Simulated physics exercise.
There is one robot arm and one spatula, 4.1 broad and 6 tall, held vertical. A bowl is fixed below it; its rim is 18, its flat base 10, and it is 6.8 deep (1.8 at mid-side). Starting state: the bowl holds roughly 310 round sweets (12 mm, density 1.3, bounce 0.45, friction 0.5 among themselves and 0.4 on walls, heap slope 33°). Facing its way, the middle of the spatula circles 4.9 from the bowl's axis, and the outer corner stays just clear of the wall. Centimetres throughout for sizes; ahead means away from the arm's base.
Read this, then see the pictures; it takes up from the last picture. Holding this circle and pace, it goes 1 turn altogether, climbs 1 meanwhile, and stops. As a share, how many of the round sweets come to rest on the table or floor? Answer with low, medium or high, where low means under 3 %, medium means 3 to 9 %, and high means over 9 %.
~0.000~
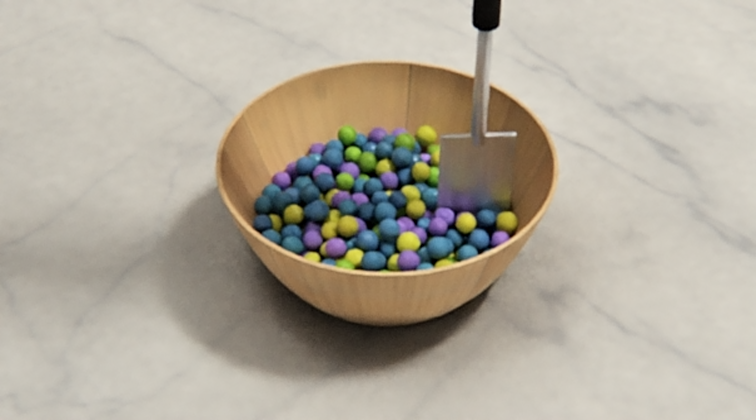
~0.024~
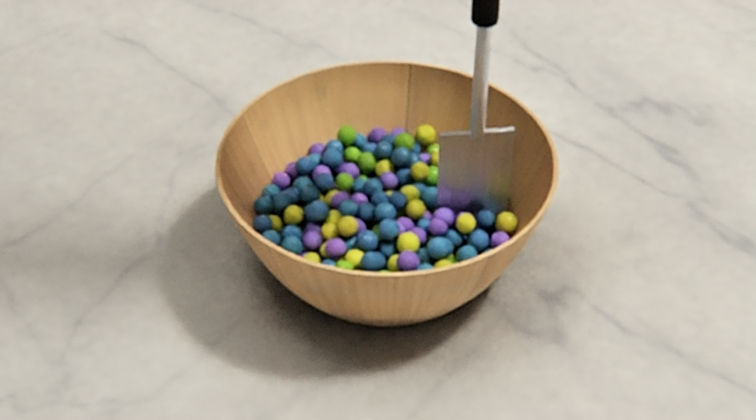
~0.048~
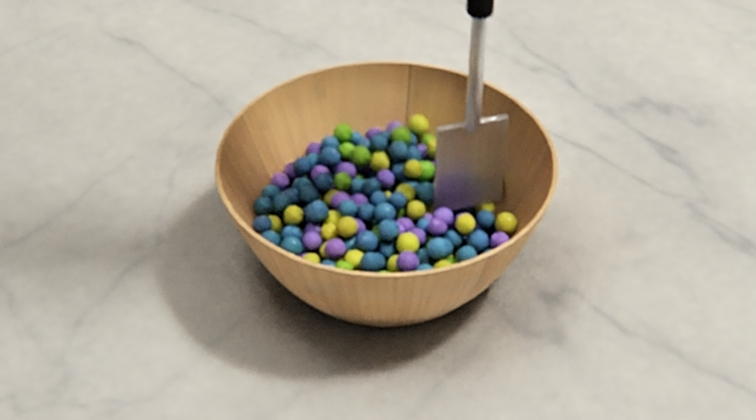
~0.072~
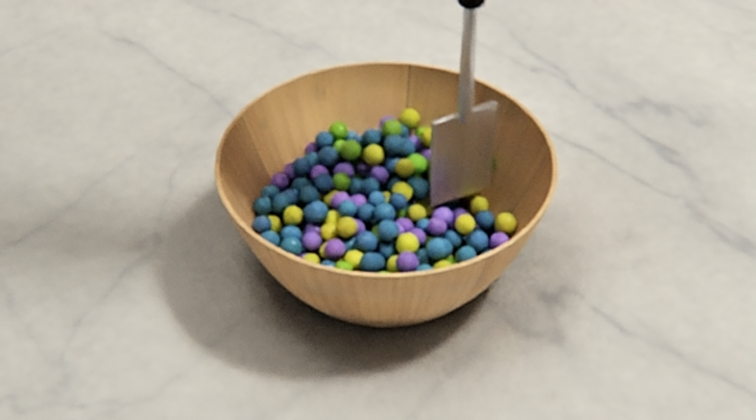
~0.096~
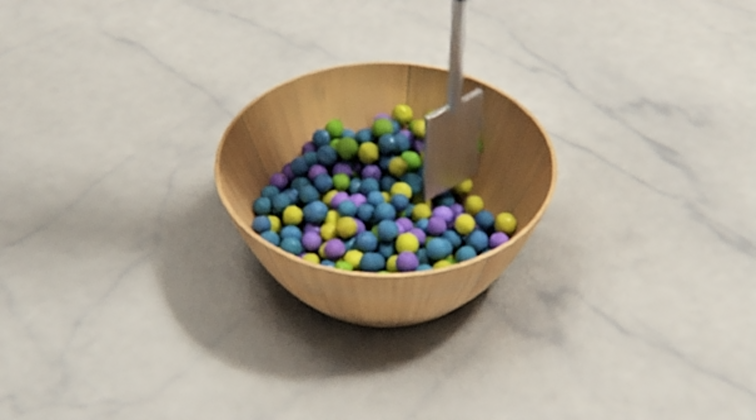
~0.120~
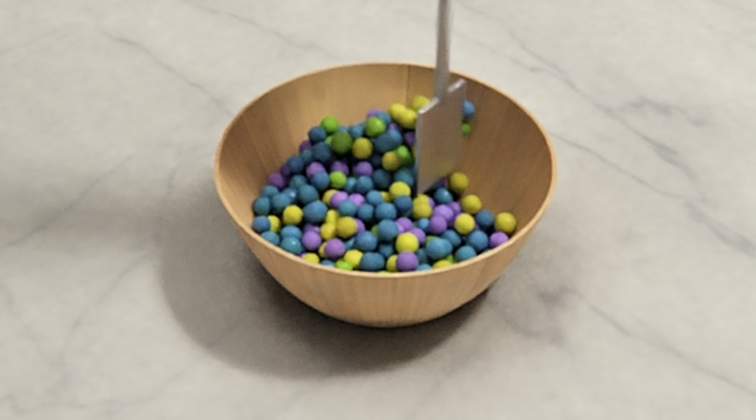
Medium.
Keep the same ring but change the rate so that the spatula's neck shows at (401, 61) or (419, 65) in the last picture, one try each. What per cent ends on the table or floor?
About 20 and 10 per cent.
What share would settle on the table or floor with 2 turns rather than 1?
Roughly 15 per cent.
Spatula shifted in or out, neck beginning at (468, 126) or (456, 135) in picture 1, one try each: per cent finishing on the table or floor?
Near 5 and 0 in a hundred, one try each.
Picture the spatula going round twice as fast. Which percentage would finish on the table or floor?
In that case some 25 per cent.
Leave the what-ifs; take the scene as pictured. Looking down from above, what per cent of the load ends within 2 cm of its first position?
Roughly 30 percent.
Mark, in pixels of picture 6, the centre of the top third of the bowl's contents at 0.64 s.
Estimated centre: (466, 229).
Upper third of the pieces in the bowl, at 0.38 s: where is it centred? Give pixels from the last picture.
(290, 217), roughly.
After 0.38 s, 168° round, highest piece 8 above the table; 307 in the bowl.
After 0.64 s, 290° round, highest piece 8 above the table; 297 in the bowl, 6 on the table or floor, 4 in flight or on the tool.
After 0.97 s, 0° round, highest piece 7 above the table; 289 in the bowl, 18 on the table or floor.
After 1.67 s, 0° round, highest piece 6 above the table; 289 in the bowl, 18 on the table or floor.
In the end, 289 in the bowl, 18 on the table or floor. That is 6 % on the table or floor.
